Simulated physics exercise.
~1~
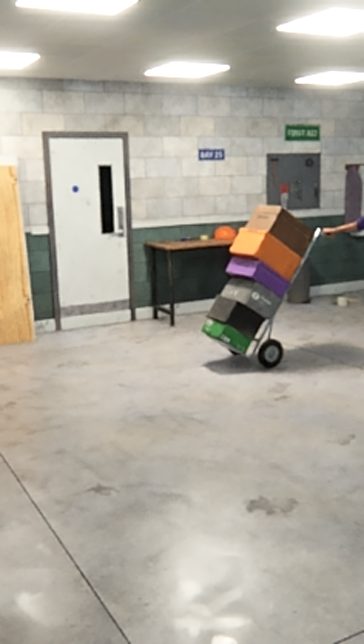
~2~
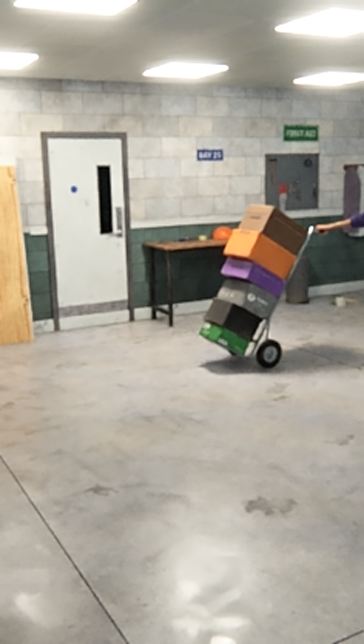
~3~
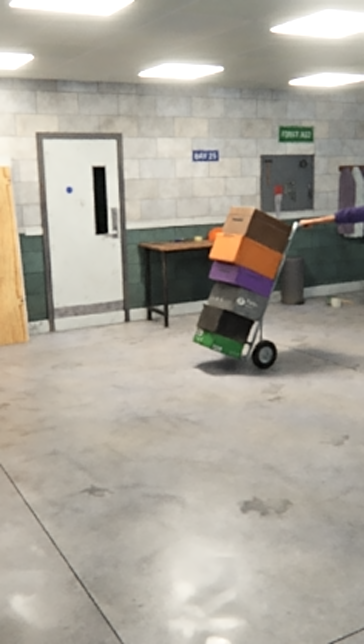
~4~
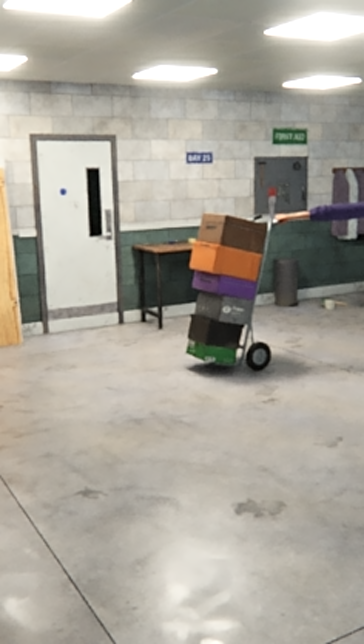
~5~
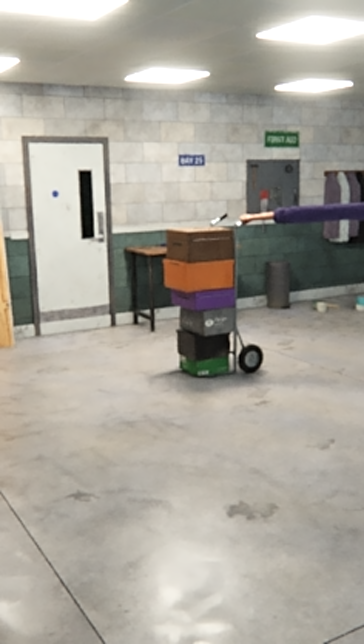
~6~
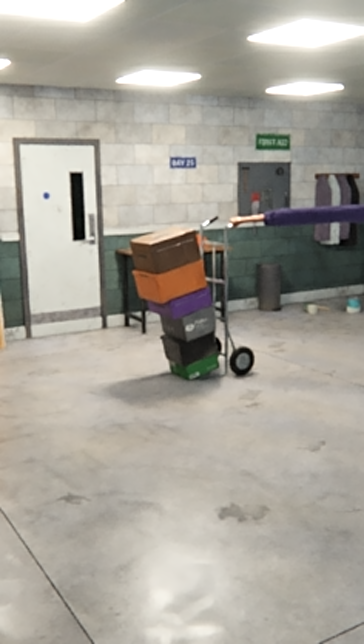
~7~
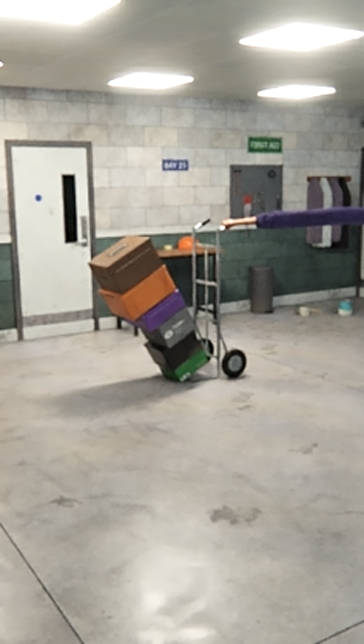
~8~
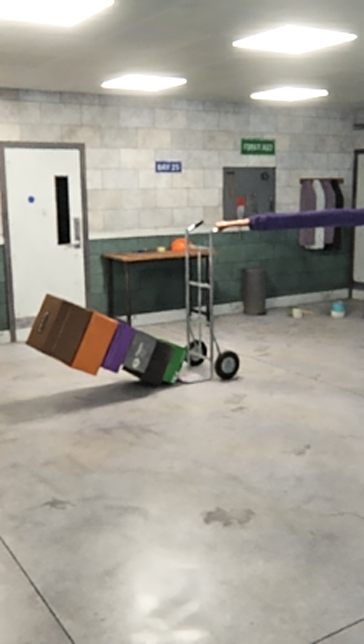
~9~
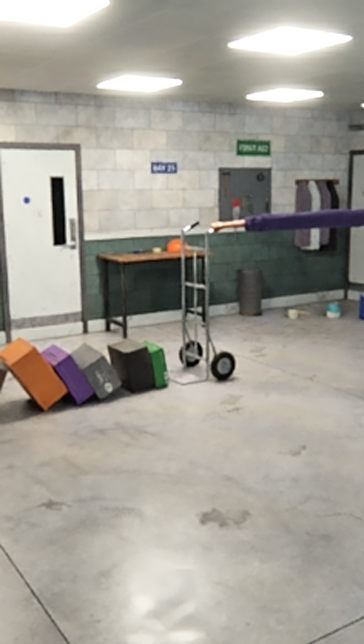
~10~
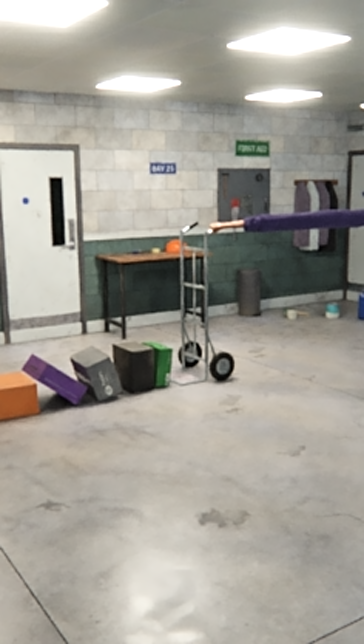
The video shows a hand truck stacked with six unfastened boxes and totes being tilted upright by a purple-sleeved arm, whereupon the whole stack topples left onto the concrete floor, leaving the truck standing upright with the green parcel tipped over beside the scattered load.
